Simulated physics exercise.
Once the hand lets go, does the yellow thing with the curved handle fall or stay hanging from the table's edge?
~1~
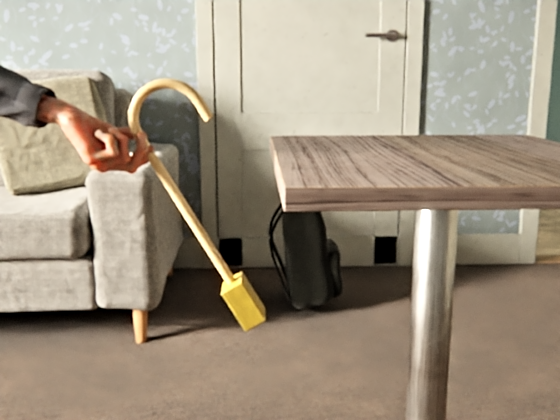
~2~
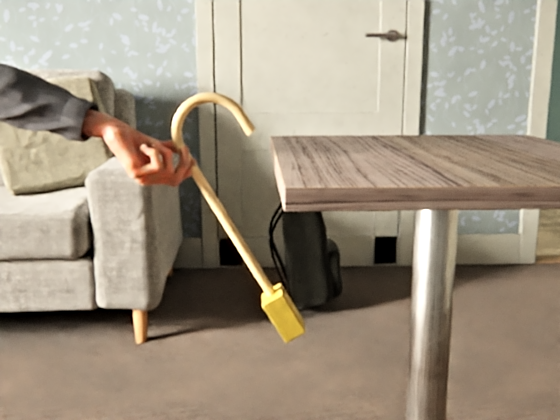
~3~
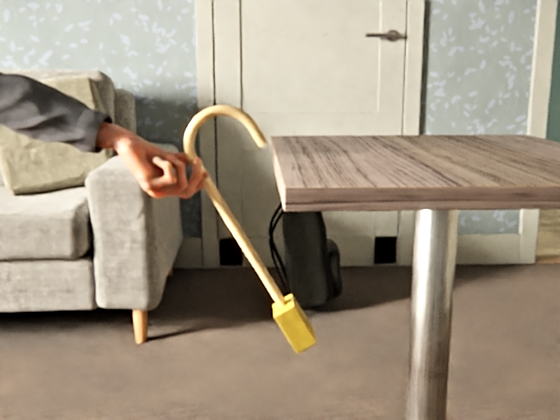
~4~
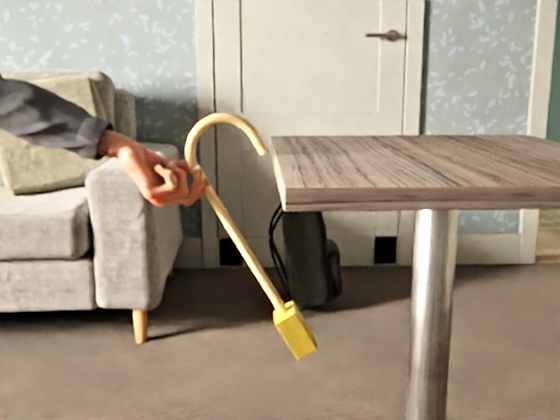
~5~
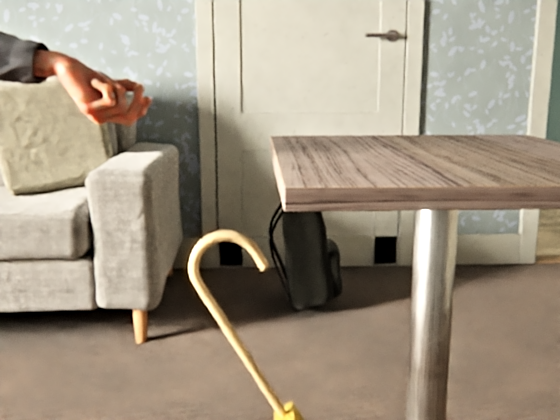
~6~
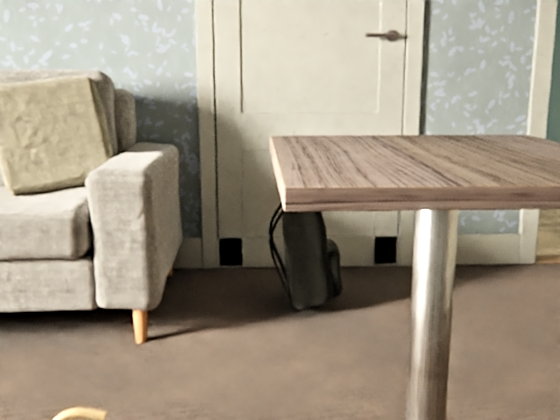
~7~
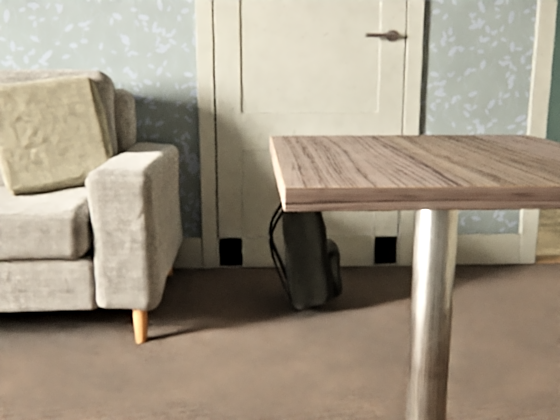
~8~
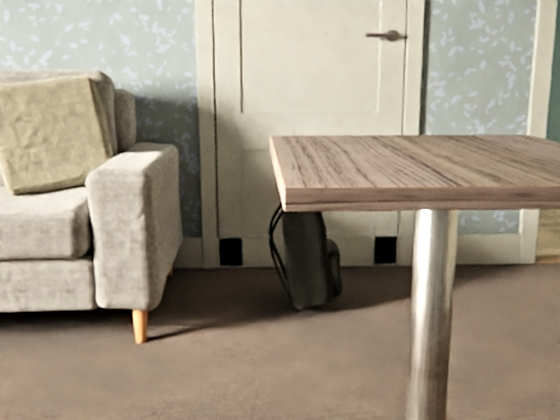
It falls. The hook does not hold at the table's edge, and the yellow thing drops down out of view.
